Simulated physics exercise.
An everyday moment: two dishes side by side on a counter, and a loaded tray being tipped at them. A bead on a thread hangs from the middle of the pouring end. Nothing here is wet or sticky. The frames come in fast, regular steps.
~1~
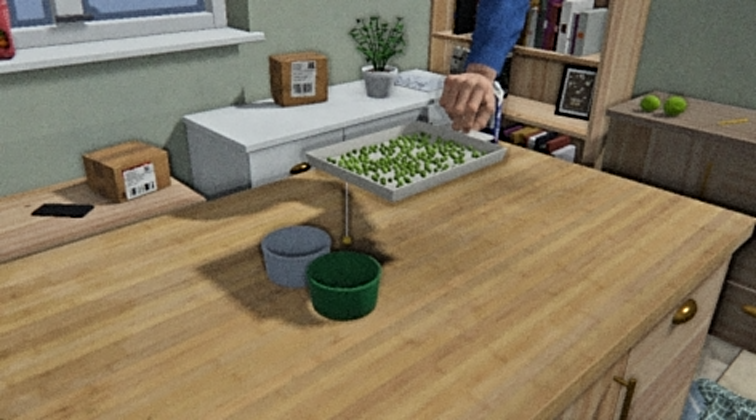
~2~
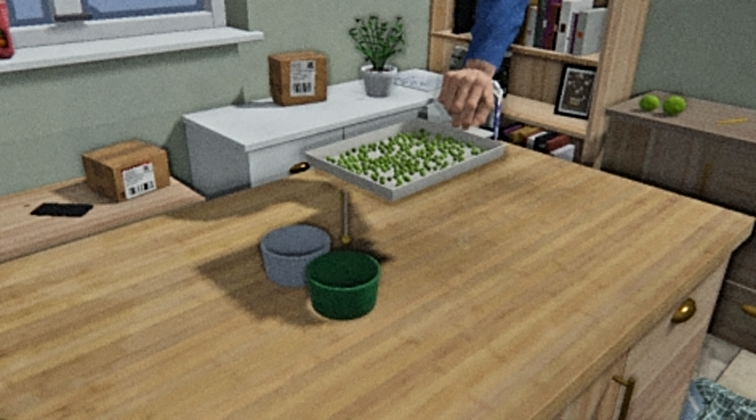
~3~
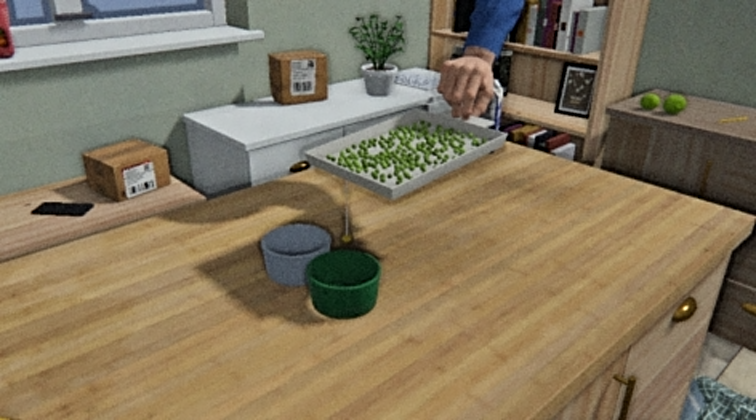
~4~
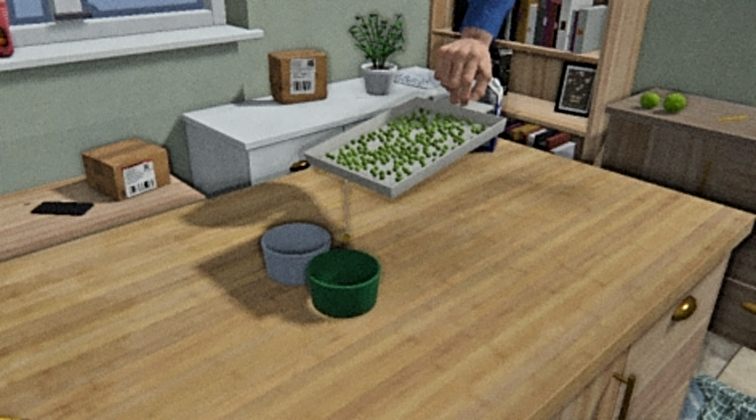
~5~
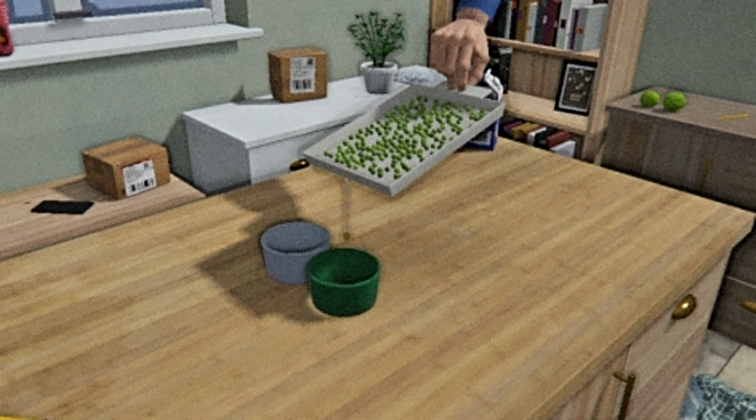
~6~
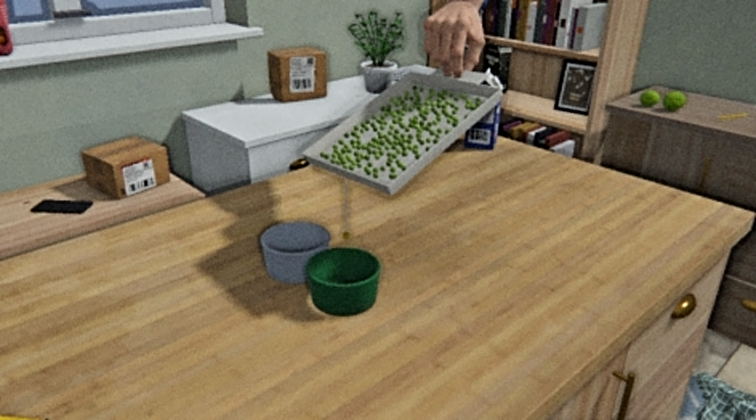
The footage shows a hand holding a shallow tray of small green peas above a wooden counter with a grey dish and a green dish, then raising its far end so the tray slants more steeply toward the lower left.
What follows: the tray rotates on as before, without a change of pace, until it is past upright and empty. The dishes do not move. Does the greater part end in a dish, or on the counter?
Together they catch more than half.
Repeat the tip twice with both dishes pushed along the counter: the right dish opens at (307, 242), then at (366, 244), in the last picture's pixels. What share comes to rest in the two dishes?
First some 60, then 10 per cent.
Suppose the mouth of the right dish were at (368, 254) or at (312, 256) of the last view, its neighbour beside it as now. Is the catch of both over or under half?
In turn: Not half; most of it.
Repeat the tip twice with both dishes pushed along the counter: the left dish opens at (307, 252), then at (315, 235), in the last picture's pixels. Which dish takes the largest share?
The first try: The left dish. The second: The left one.
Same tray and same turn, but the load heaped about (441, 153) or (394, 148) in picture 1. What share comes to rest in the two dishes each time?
About 80 and 90 per cent.
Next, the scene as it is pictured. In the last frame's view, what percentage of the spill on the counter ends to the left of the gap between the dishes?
Close to 90 per cent.
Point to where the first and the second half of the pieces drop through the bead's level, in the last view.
At about (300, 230), then at (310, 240).
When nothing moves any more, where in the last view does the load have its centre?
Around (302, 269).
Just after the last frame, tray tipped steeply; the larger part on the tray; just a few in the left dish; about a tenth in the air.
A moment on, tray tipped past a quarter turn; roughly a third on the tray; about a tenth in the right dish; roughly a quarter in the left dish; about a tenth outside both; roughly a third in the air.
Further on, tray tipped past a quarter turn; roughly a third in the right dish; roughly half in the left dish; about a tenth outside both; just a few in the air.
When it is over, tray tipped past a quarter turn; roughly a third in the right dish; roughly half in the left dish; about a tenth outside both; just a few in the air.
